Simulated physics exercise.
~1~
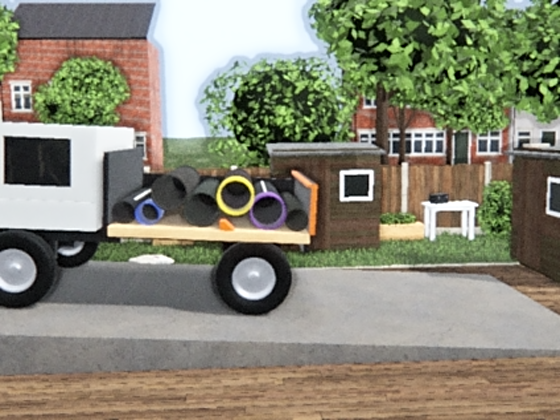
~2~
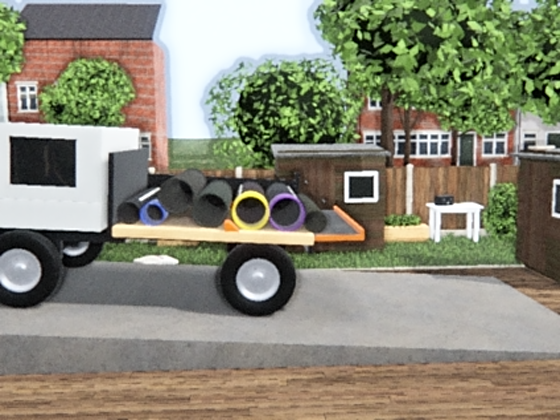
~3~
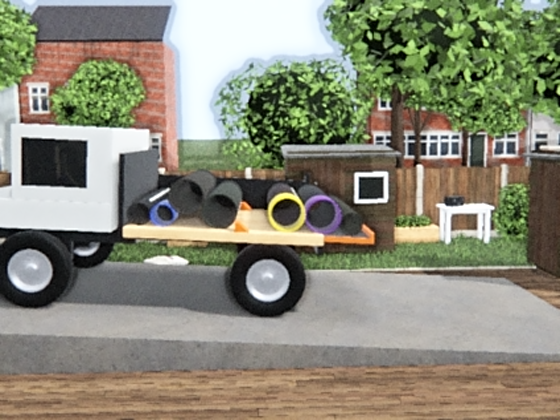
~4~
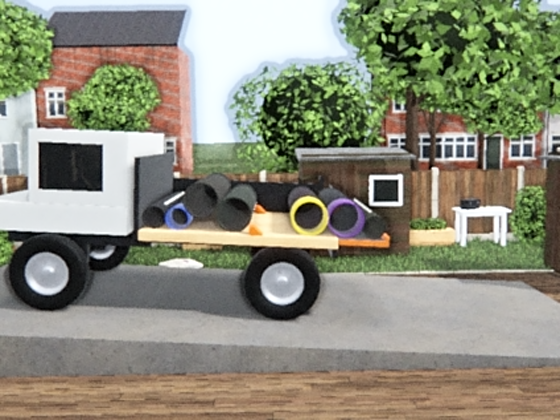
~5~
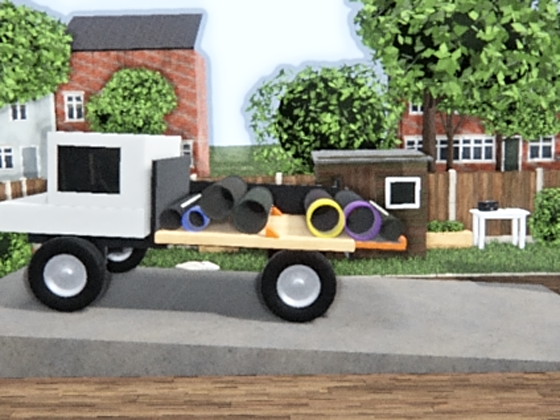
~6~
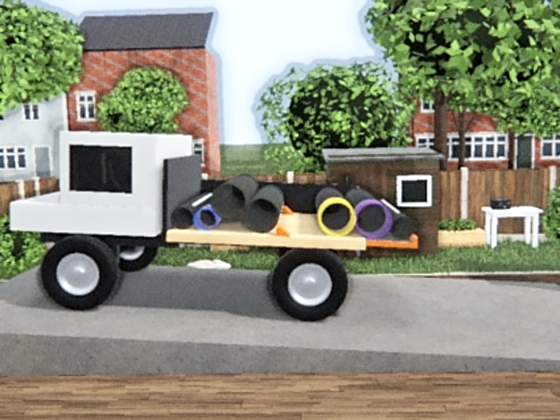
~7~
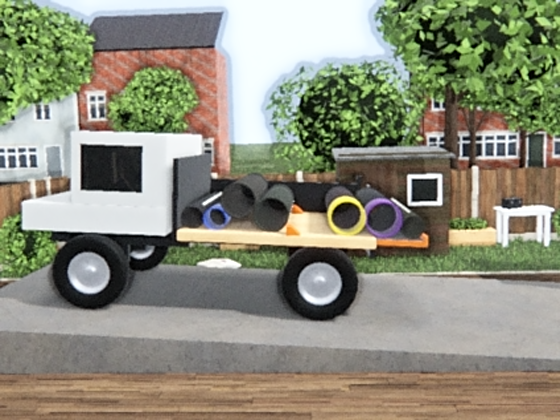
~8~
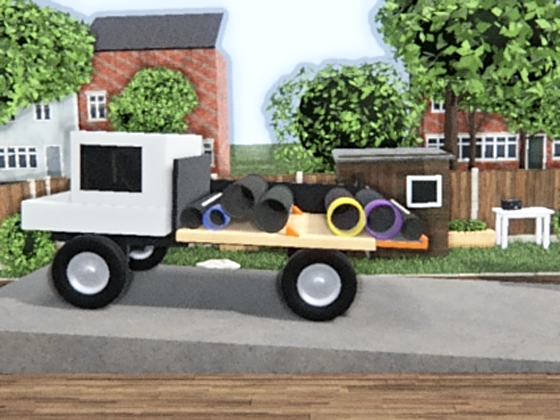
White pick-up with pipes on its bed, tailgate dropping open, yellow and purple pipes rolling right, purple stopping on the lowered gate.
